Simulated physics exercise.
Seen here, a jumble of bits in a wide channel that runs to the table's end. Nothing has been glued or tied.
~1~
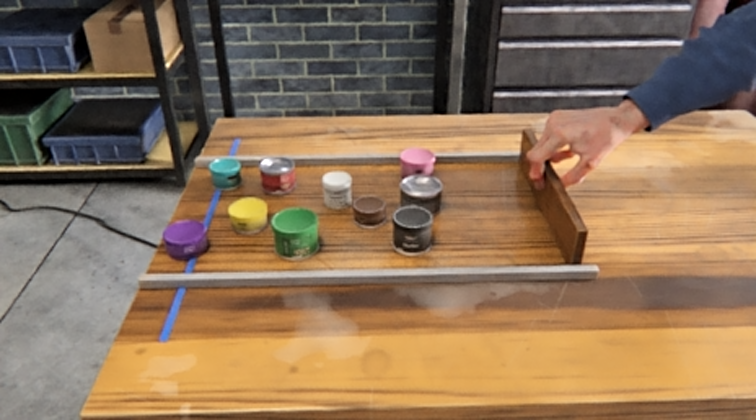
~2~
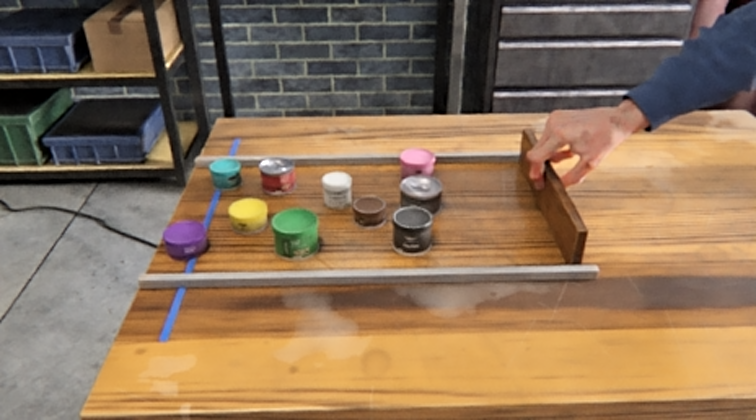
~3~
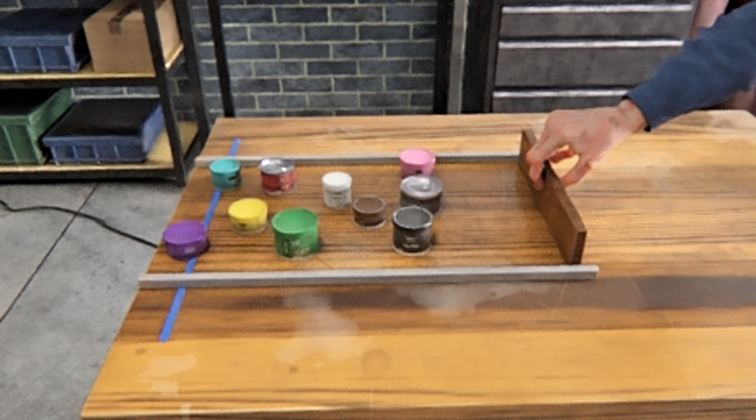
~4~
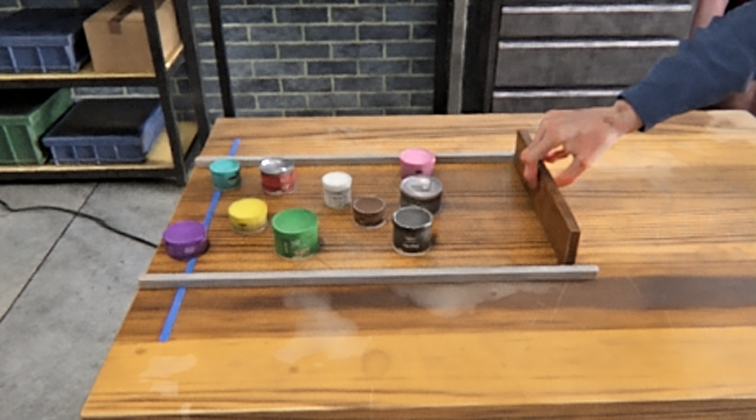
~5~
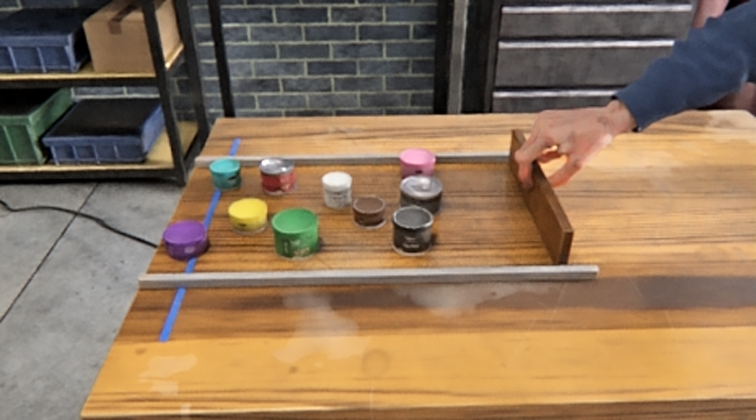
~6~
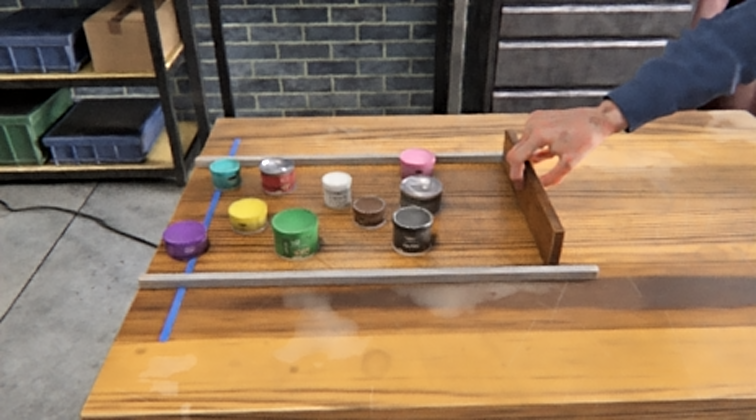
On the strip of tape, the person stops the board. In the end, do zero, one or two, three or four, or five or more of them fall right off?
Most likely the sweep will knock off at least five.
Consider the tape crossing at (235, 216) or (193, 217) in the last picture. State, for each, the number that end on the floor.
Well, you'd get 2 the first time and 5 the second time.
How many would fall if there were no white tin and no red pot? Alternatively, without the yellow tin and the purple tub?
You'd get 4 in the first case and 3 in the second one.
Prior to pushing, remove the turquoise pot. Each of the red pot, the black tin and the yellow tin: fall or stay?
Red pot: Over the edge. Black tin: Still there. Yellow tin: Over the edge.
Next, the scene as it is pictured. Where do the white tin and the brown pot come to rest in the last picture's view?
Roughly (203, 182); the other one roughly (185, 225).
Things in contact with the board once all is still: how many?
It ends up touching 5.
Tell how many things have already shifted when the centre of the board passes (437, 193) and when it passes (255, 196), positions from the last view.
At the first place 2, at the second 10.
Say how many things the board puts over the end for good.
Result - number fallen: 5.
Early on, none off yet; purple tub at rest near (186, 240); turquoise pot at rest near (226, 175); yellow tin at rest near (249, 216).
Finally, the number that fall off is five or more; lost, green pot, red pot, yellow tin, turquoise pot and purple tub.
